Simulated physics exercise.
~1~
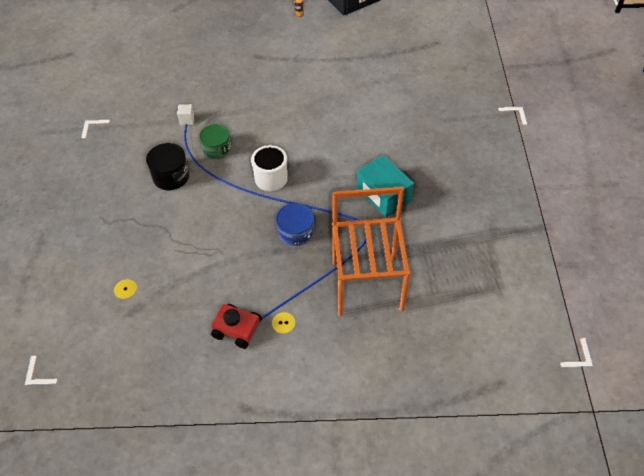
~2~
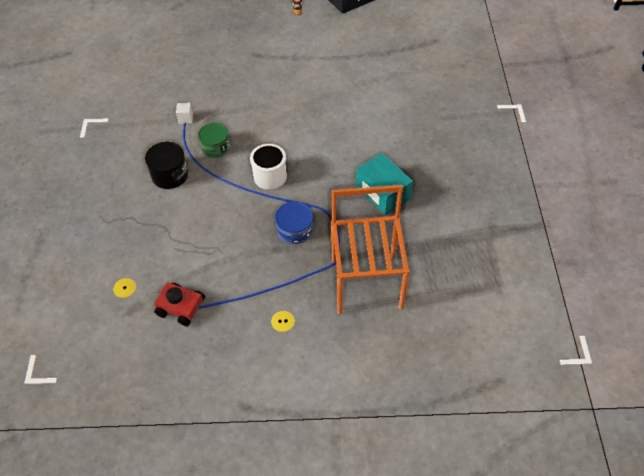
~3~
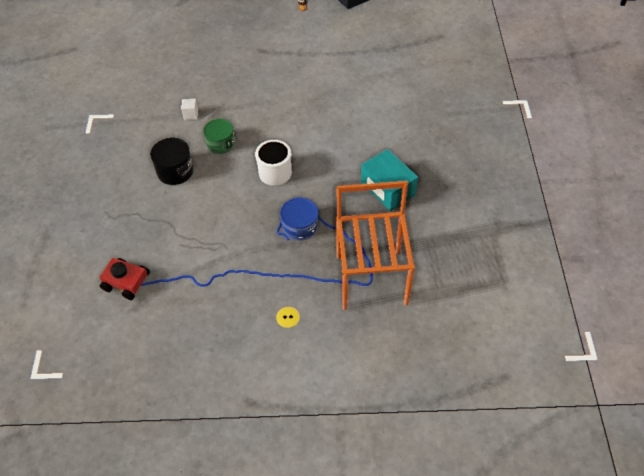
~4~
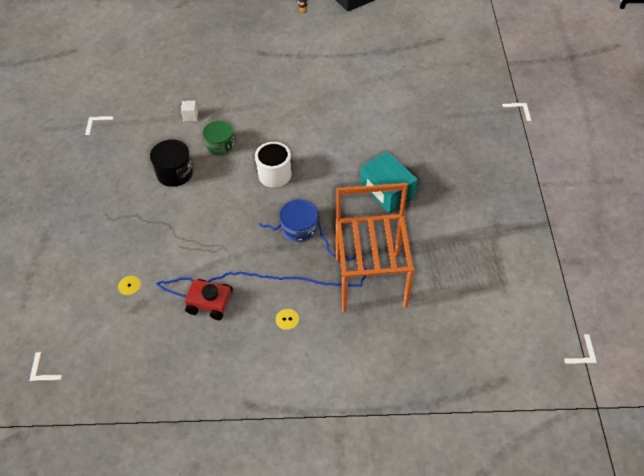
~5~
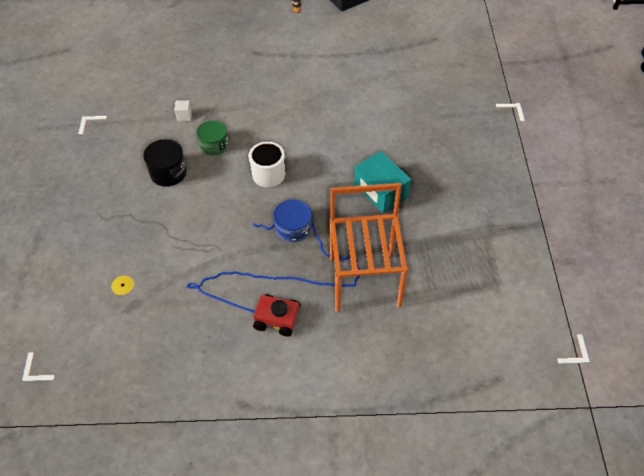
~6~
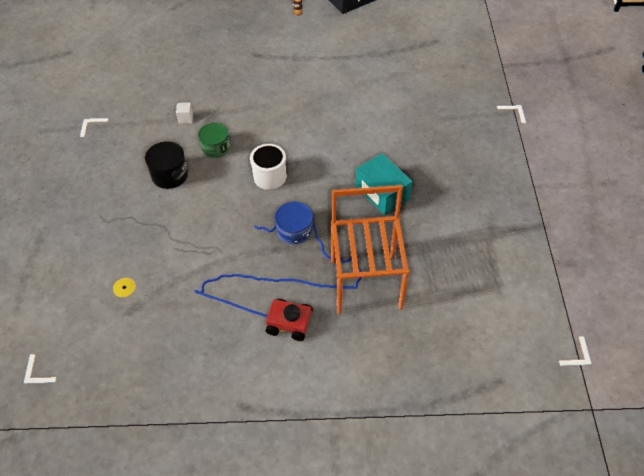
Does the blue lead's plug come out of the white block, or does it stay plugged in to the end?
The plug is yanked out of the white block as the cart travels left, and it stays out to the end.
